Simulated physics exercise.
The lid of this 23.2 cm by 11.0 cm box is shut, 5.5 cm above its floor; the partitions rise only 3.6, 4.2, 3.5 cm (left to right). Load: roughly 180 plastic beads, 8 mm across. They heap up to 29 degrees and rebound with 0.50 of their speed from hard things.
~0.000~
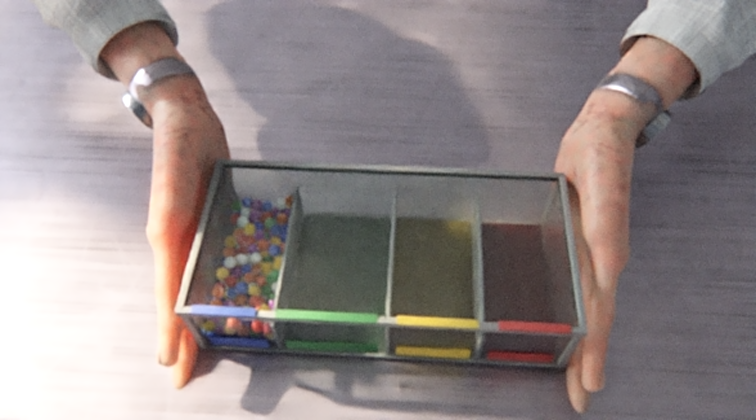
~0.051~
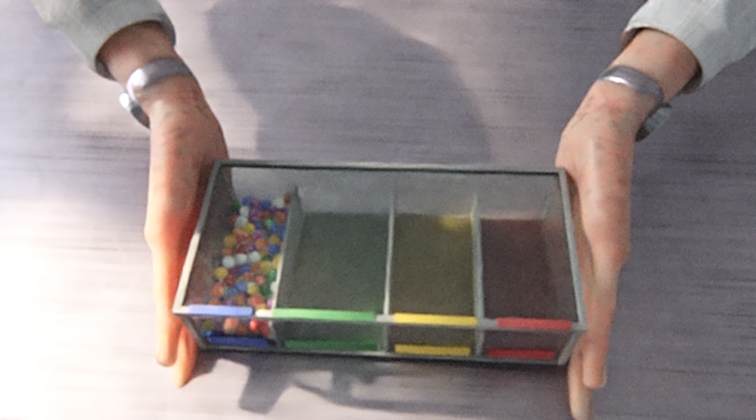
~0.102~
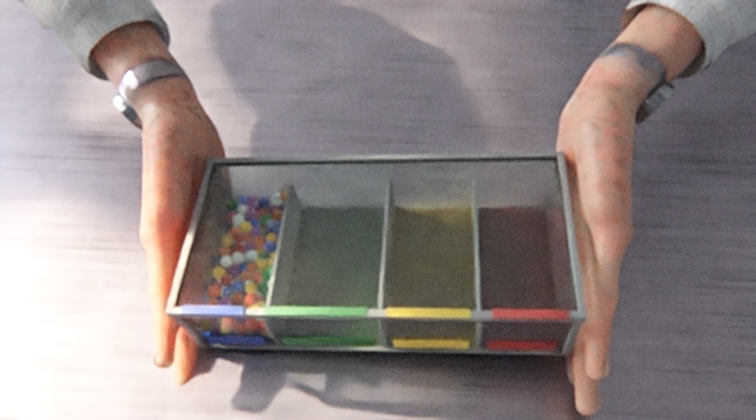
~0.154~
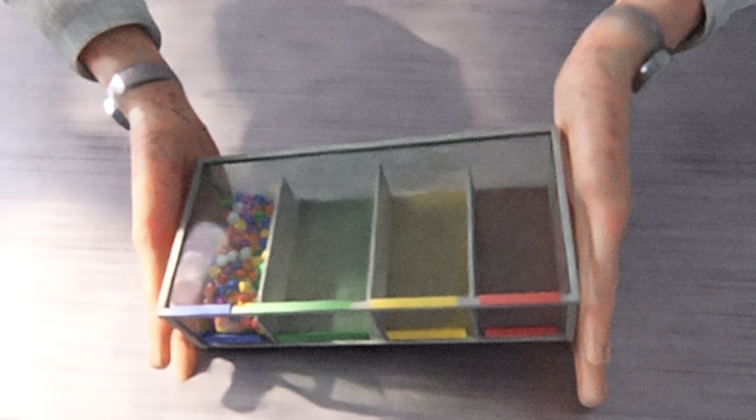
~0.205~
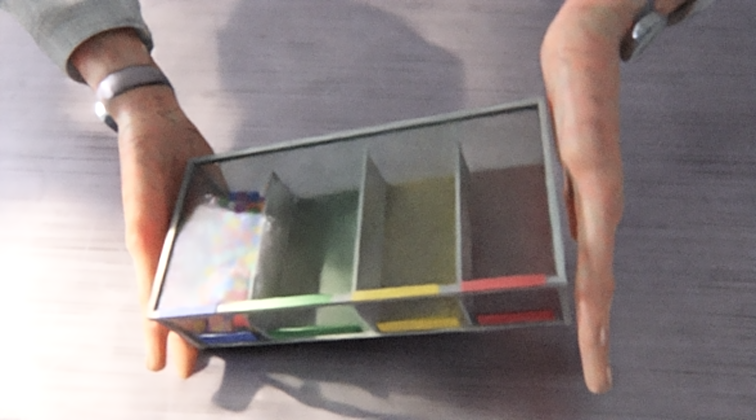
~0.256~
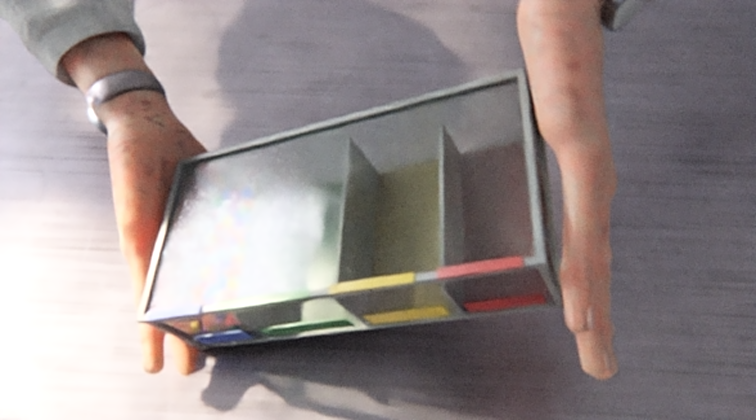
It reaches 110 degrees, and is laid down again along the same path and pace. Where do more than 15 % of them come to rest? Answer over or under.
Red under, blue over, green under, yellow under.
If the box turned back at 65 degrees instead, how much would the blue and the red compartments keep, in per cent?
Blue 100; red 0.
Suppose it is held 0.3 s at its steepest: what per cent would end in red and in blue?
In that case red 0; blue 100.
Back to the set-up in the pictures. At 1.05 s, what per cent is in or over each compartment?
Red 0; blue 100; green 0; yellow 0.
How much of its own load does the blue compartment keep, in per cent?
Some 100 per cent.
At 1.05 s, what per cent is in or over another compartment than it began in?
About 0 per cent.
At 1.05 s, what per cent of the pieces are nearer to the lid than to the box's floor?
About 50 per cent.
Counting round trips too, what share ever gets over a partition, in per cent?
Roughly 0 per cent.
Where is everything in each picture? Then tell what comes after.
Box tilt 0 degrees, front corners at (184, 308) and (579, 329); blue 100 %, in the first picture.
Box tilt 1 degrees, front corners at (182, 308) and (579, 325), in the second picture.
Box tilt 5 degrees, front corners at (175, 309) and (578, 314), lowest corner left front, in the third picture.
Box tilt 12 degrees, front corners at (165, 311) and (572, 296), lowest corner left front, in the fourth picture.
Box tilt 18 degrees, front corners at (155, 313) and (558, 277), lowest corner left front, in the fifth picture.
Box tilt 24 degrees, front corners at (146, 316) and (537, 258), lowest corner left front; blue 100 %. Its pace works out near 125 degrees a second, in the sixth picture.
After 1.05 s, tilt 109 degrees; blue 100 %.
Then, at 1.59 s, tilt 47 degrees; blue 100 %.
After 2.18 s, tilt 0 degrees; blue 100 %.
In the end, at 2.7 s, red 0 %, blue 100 %, green 0 %, yellow 0 %.
